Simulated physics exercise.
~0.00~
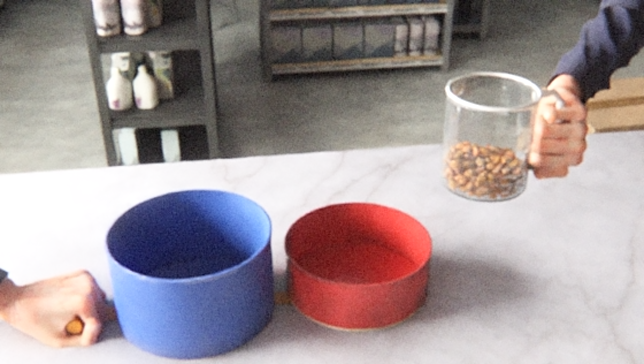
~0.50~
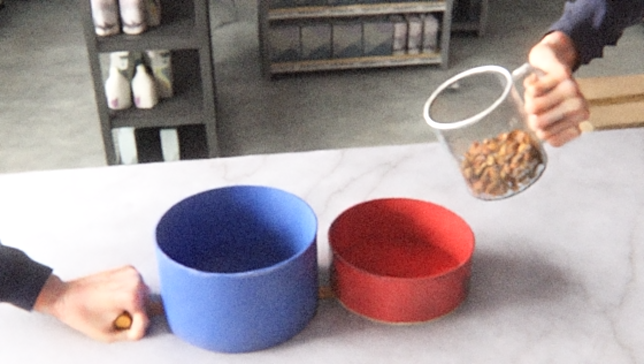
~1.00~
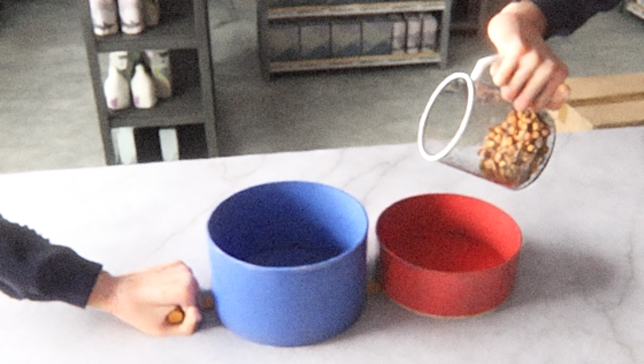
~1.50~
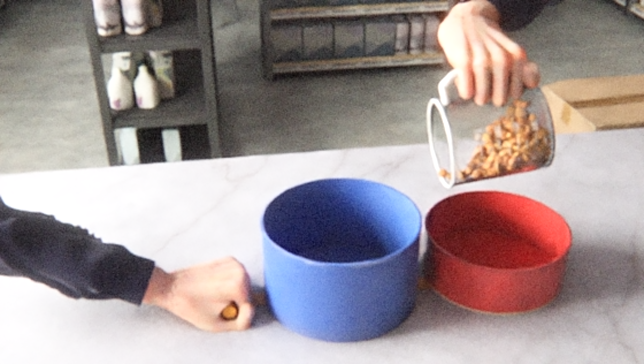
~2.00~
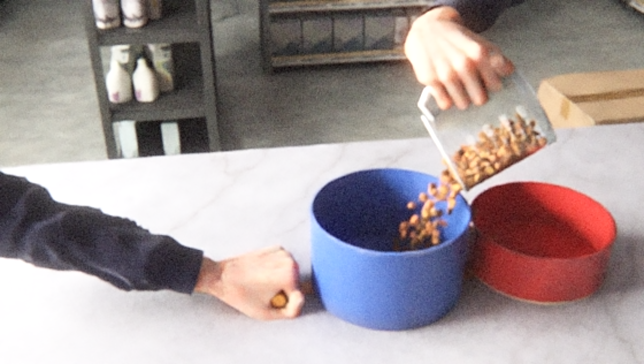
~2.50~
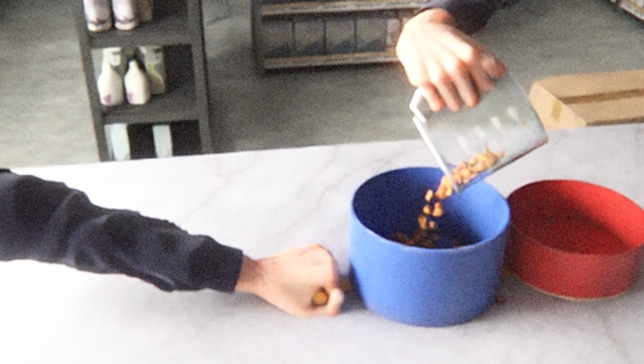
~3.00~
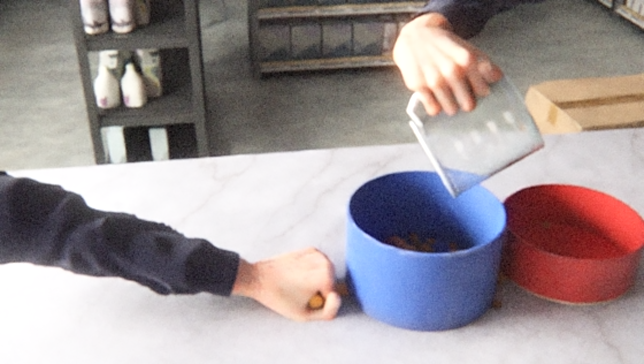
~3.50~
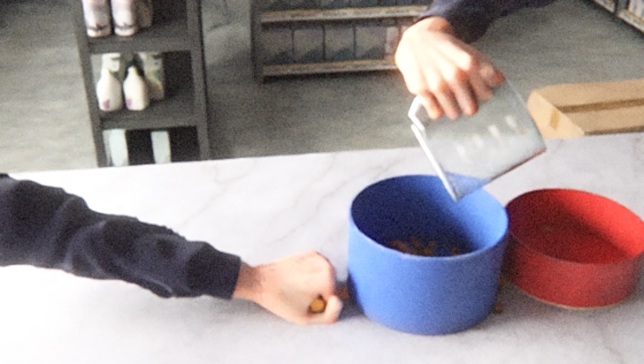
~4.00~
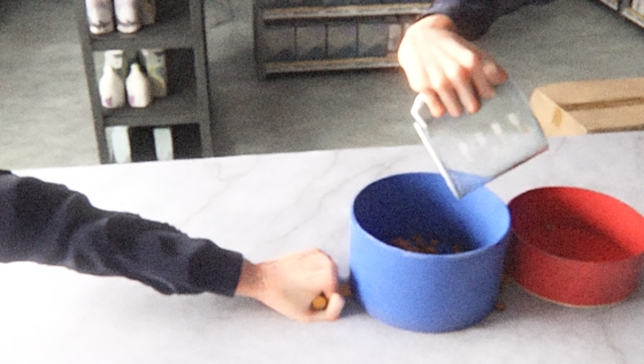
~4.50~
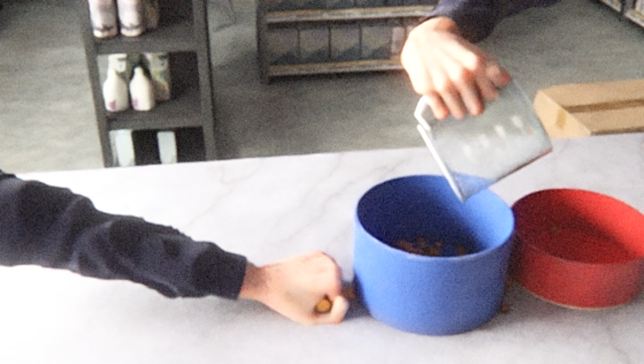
The footage shows one hand sliding a joined blue pot and red pot rightward across a marble table while another tips a clear jug of brown kibble above them. The pieces pour into the blue pot, and the emptied jug stays tilted over it, the red pot remaining empty.
